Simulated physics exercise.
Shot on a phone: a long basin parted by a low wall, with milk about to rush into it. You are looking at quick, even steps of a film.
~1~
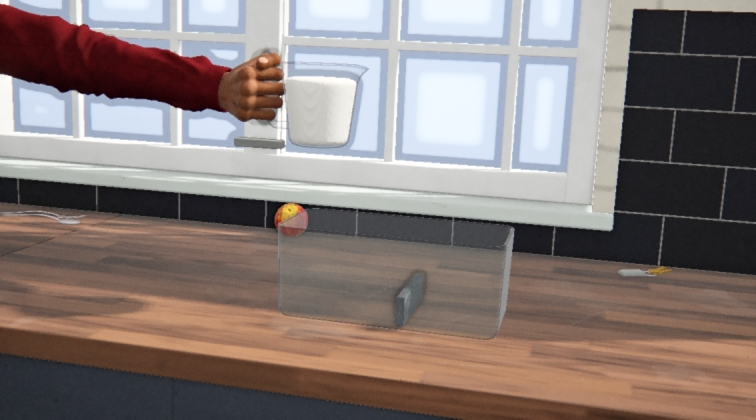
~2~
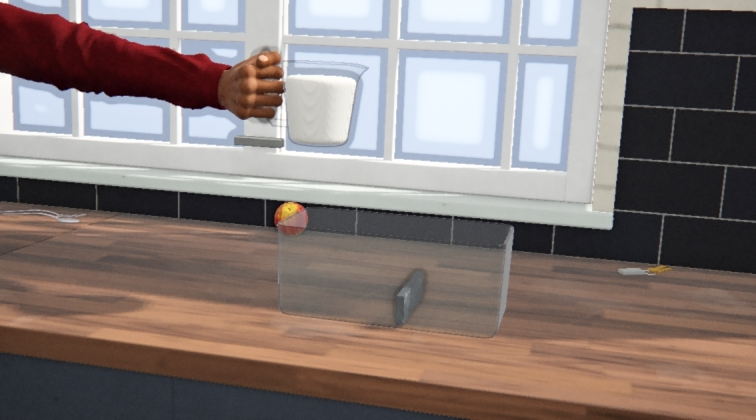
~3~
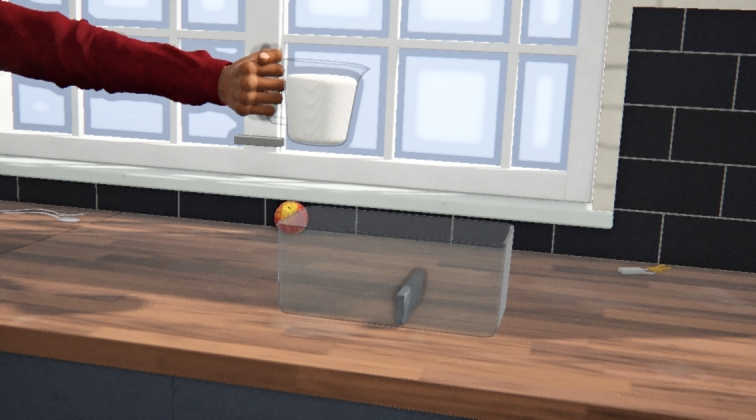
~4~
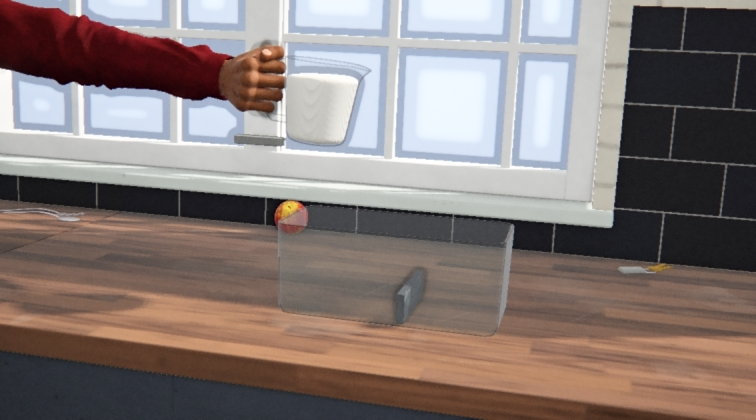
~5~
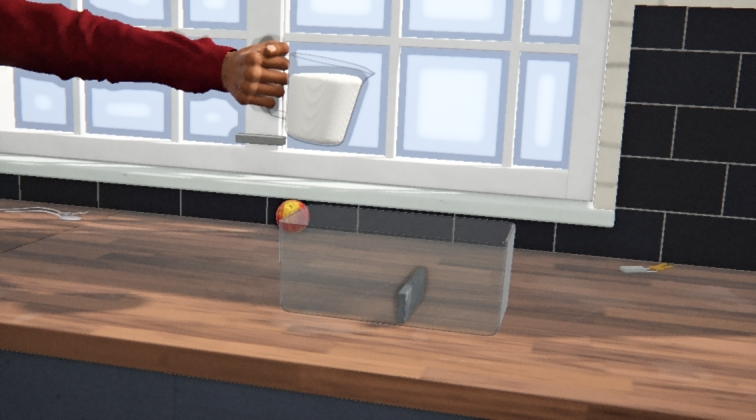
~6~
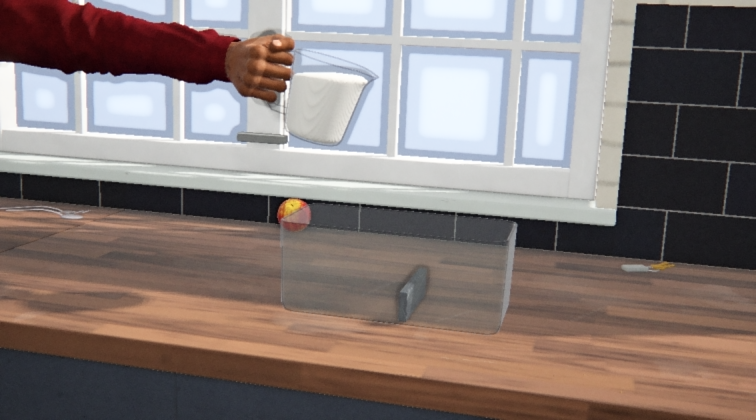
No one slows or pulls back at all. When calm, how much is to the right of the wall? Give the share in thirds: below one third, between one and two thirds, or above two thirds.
I expect the share right of the wall to be at least a third but at most two thirds.
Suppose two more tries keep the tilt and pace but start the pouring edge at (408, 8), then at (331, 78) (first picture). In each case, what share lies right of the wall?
It comes to 80 % the first time and 5 % the second.
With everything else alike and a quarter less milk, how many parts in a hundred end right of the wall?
Near 35 parts in a hundred.
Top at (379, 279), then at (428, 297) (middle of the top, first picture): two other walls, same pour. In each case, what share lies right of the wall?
90 per cent, then 20 per cent, roughly.
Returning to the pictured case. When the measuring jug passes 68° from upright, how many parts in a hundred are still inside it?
Roughly 75 percent.
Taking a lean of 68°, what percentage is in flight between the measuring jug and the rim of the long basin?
Estimate: Some 20 per cent.
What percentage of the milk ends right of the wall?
Roughly 55 percent of it.
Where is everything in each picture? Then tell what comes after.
In the first picture, it leans 0°; its right rim is at (369, 68); the milk meets the walls at (289, 78) and (356, 82); the long basin's rim runs from (293, 218) to (509, 238); the wall's top is at (411, 286).
In the second picture, it leans 1°; its right rim is at (369, 67); the milk meets the walls at (289, 76) and (356, 81).
In the third picture, it leans 2°; its right rim is at (370, 68); the milk meets the walls at (290, 76) and (357, 81).
In the fourth picture, it leans 5°; its right rim is at (372, 70); the milk meets the walls at (291, 75) and (359, 80).
In the fifth picture, it leans 9°; its right rim is at (375, 73); the milk meets the walls at (294, 75) and (362, 80).
In the sixth picture, it leans 14°; its right rim is at (379, 77); the milk meets the walls at (296, 75) and (368, 79).
A moment on, the measuring jug is tipped part way and 74 per cent is still to pour, 1 is left of the wall and 6 right of it.
Next, the measuring jug is tipped right over and 14 per cent is still to pour, 19 is left of the wall and 49 right of it.
Then the measuring jug is tipped right over and 0 per cent is still to pour, 43 is left of the wall and 55 right of it.
Later the measuring jug is tipped right over and 0 per cent is still to pour, 43 is left of the wall and 56 right of it.
In the end 43 per cent lies left of the wall, 56 right of it and 1 outside.
